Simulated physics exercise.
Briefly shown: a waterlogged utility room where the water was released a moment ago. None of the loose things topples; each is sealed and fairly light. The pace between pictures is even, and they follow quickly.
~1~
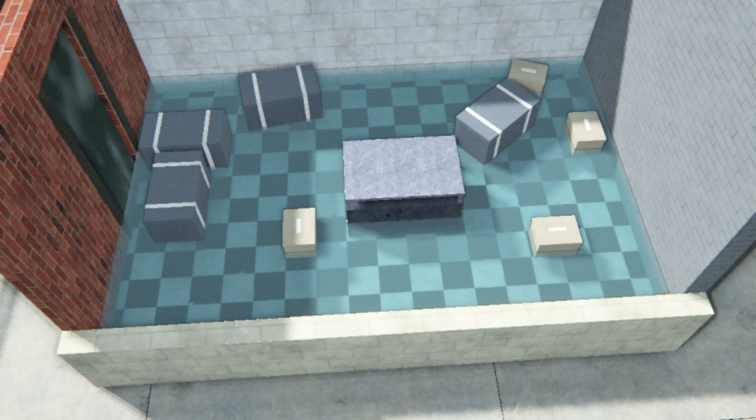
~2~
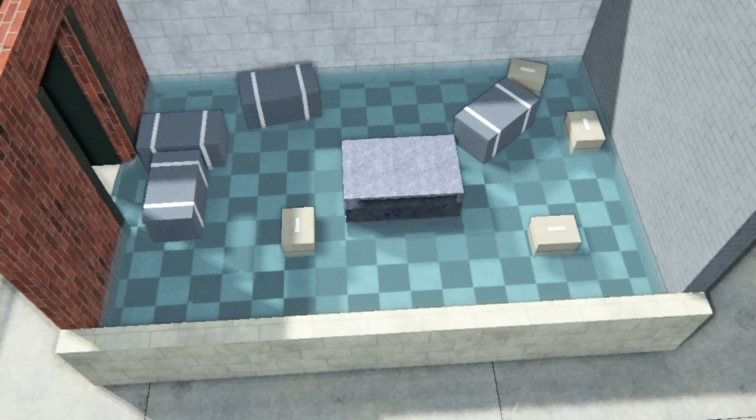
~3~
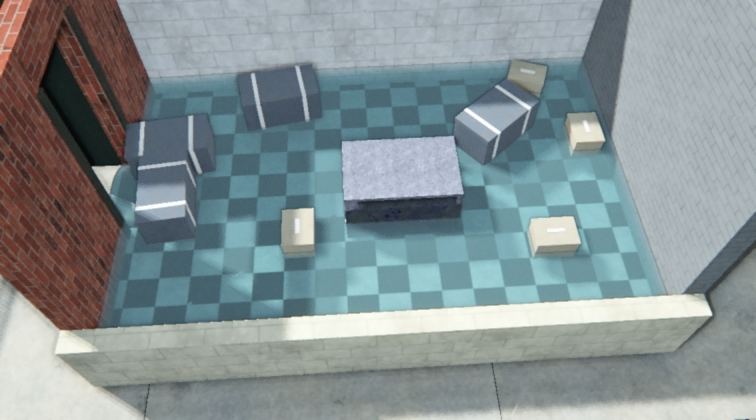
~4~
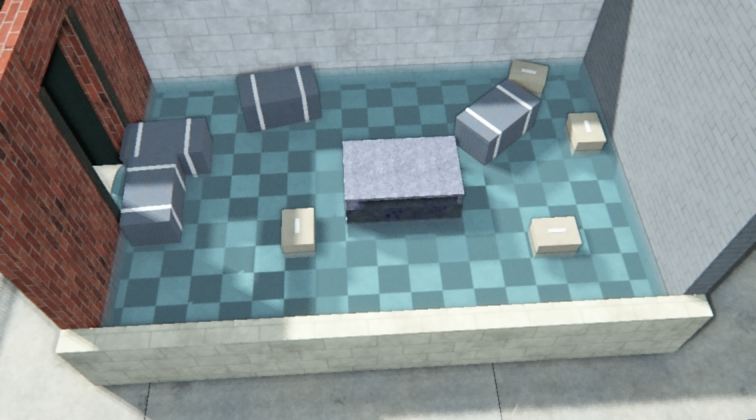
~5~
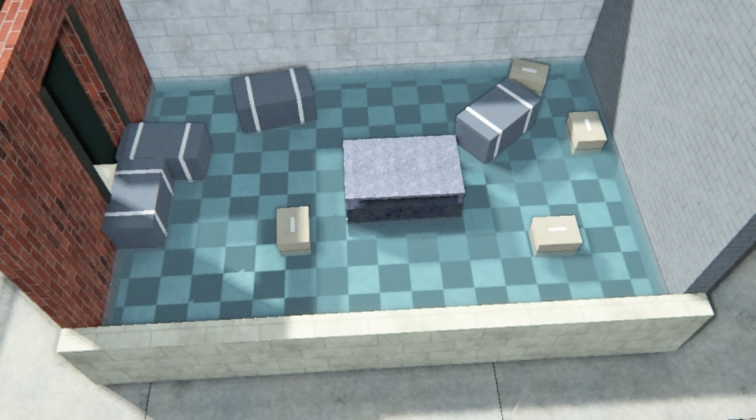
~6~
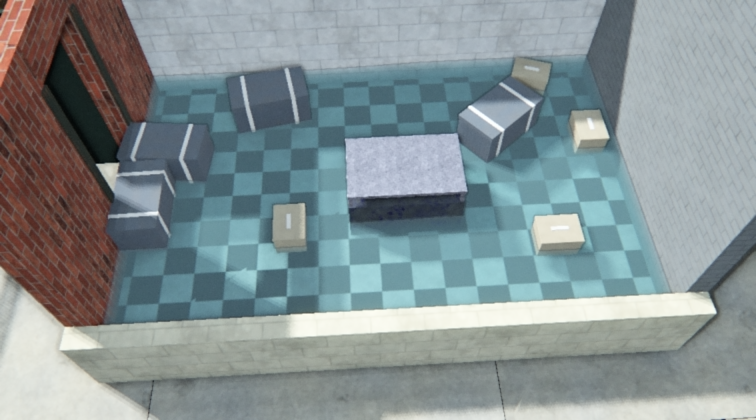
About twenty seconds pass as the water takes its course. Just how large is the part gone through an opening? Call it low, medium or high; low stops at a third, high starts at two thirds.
Low.
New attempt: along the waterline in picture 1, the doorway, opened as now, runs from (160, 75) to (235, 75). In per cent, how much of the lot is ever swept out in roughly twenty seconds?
Roughly 50 in a hundred.
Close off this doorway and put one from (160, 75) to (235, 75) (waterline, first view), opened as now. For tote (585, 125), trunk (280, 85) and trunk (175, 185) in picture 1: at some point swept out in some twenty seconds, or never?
Item one: Remains; item two: Leaves; item three: Leaves.
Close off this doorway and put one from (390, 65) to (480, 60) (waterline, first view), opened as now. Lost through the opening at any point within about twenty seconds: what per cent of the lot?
Close to 80 percent, more or less.
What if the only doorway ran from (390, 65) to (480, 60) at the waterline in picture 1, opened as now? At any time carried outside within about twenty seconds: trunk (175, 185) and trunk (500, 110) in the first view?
Remains, then swept away.
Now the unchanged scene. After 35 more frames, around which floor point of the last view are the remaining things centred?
Mean position: About (328, 174).
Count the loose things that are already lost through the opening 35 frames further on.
0.
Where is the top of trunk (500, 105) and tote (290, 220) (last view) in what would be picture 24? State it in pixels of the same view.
Around (452, 102) for the first and around (185, 198) for the second.
A moment on, 0 of 8 are out; 8 afloat.
Next, 0 of 8 are out; 8 afloat.
Later, 0 of 8 are out; 8 afloat.
In the end, 0 of 8 are out; 8 afloat.
